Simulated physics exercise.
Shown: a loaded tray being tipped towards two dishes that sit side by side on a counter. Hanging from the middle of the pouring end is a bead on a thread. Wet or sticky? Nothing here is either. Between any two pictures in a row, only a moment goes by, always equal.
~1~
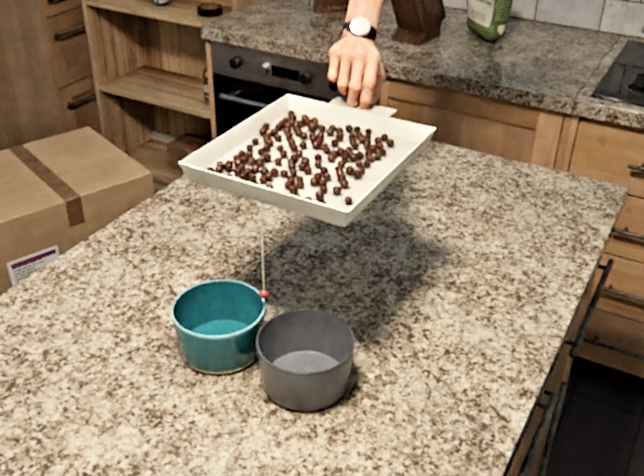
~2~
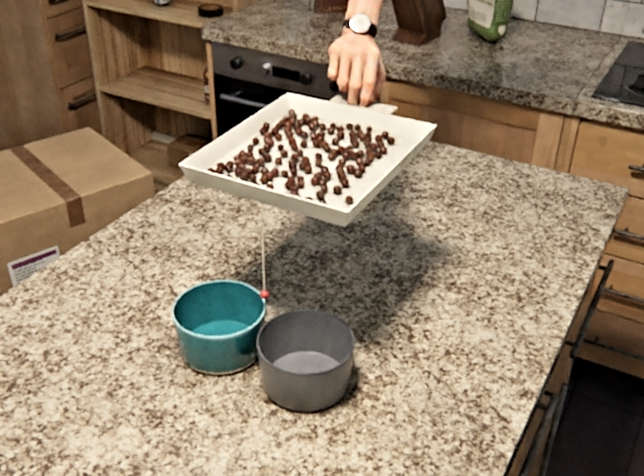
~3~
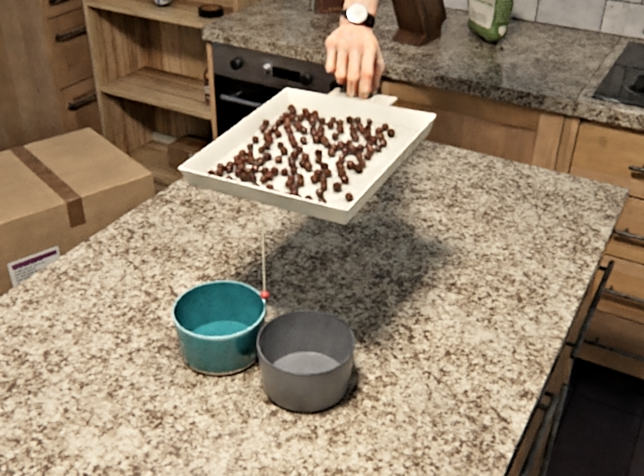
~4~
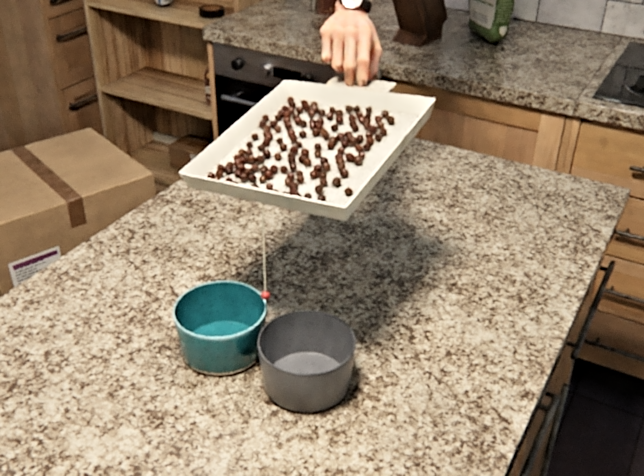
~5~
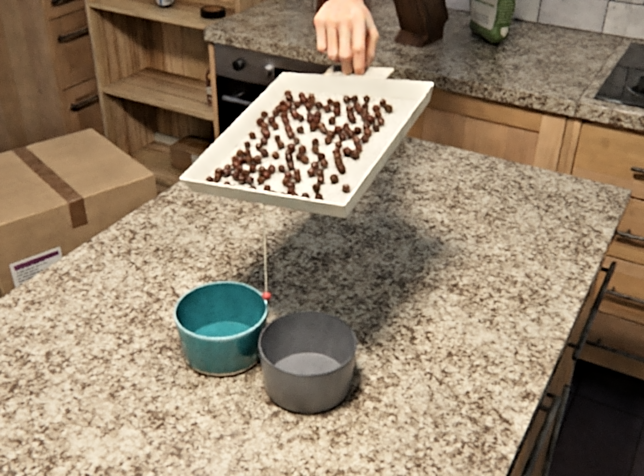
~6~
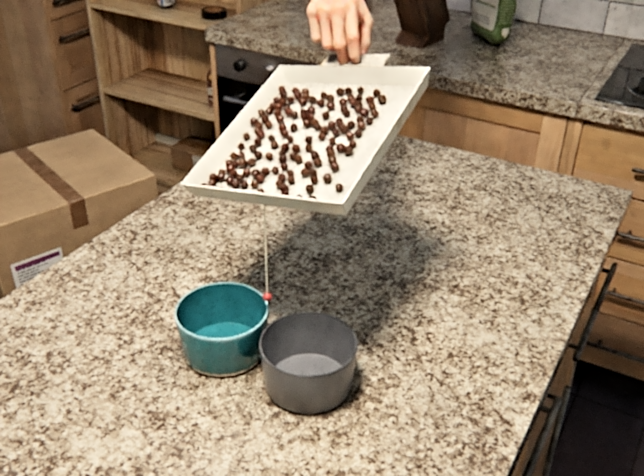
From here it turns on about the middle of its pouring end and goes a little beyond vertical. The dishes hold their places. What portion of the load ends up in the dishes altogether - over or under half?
Under.
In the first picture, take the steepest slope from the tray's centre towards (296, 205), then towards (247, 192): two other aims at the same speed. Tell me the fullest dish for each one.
1: The dish to the right. 2: The dish to the left.
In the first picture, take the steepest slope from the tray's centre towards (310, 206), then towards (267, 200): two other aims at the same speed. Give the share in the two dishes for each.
Shares: About 80 in a hundred, then about 70 in a hundred.
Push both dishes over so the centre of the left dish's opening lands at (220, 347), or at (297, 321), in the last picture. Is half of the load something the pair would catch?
For the two places in order: A minority share, a minority share.
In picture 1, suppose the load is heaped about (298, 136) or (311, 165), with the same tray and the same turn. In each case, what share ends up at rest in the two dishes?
In order, 40 per cent then 40 per cent.
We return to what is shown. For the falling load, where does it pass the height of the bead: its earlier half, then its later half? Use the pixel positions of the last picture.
First half (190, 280); second half (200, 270).
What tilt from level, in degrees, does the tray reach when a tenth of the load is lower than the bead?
Angle: Approx. 70 degrees.
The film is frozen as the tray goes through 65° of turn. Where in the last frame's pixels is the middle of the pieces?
The middle of the pieces shows up near (217, 193).
Just after the last frame, tray tipped steeply; the larger part on the tray; just a few in the left dish; just a few outside both; roughly a quarter in the air.
A moment on, tray tipped past a quarter turn; about a tenth on the tray; roughly a third in the left dish; roughly half outside both; about a tenth in the air.
Further on, tray tipped past a quarter turn; roughly a third in the left dish; roughly two thirds outside both.
When it is over, tray tipped past a quarter turn; not one in the right dish; roughly a third in the left dish; roughly two thirds outside both.
